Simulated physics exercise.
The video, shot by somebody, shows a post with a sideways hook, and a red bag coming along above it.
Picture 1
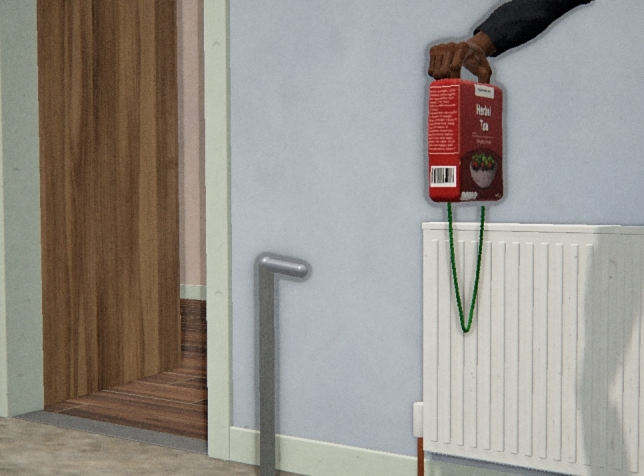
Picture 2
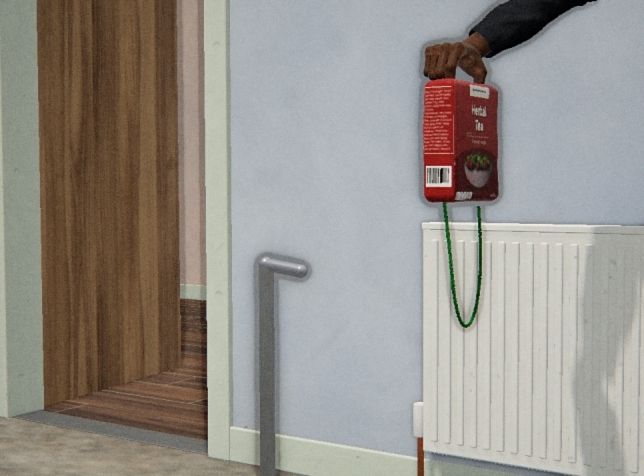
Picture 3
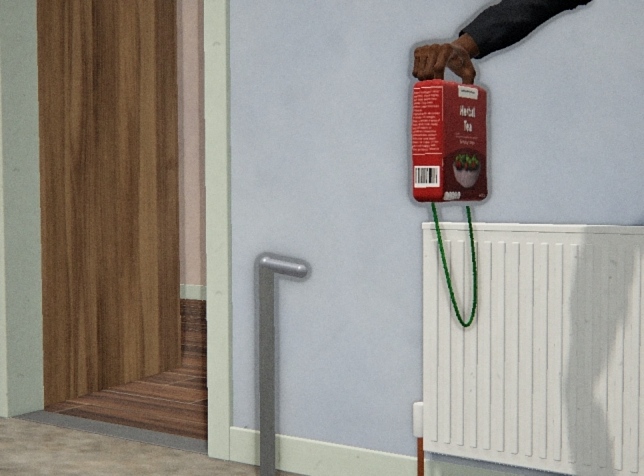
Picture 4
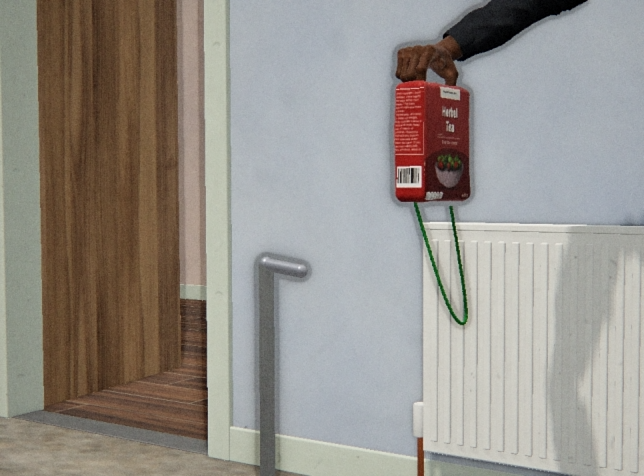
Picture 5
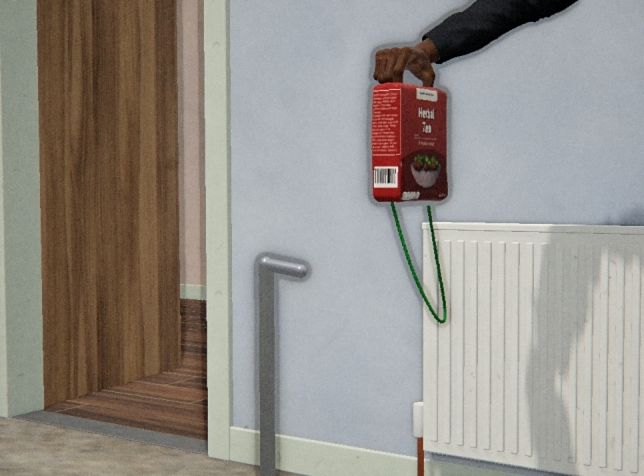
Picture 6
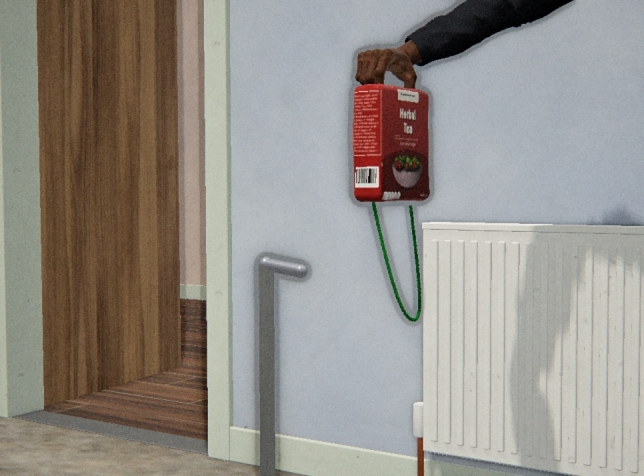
A hand carries a red bag with a hanging green loop left above a hooked post.
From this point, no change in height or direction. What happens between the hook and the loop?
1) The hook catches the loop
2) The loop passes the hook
Option 1: The hook catches the loop.
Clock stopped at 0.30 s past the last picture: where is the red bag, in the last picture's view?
It should be centred somewhere close to (340, 146).
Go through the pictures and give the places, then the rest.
The first frame shows red bag (467, 142); hook tip (301, 271).
The second frame shows red bag (462, 142); bottom of the loop (466, 326).
The third frame shows red bag (451, 143).
The fourth frame shows red bag (434, 143); bottom of the loop (462, 324).
The fifth frame shows red bag (411, 144).
The sixth frame shows red bag (393, 144); bottom of the loop (414, 320); hook tip (301, 271); hook points towards it, loop hangs below the hook.
Then, 0.30 s after the last picture, bag nearing the post near (339, 146).
Then, 0.80 s after the last picture, bag over the post near (259, 148).
At rest, bag past the post near (204, 150); loop tight round the post, hand stopped. The red bag snags on the hook.
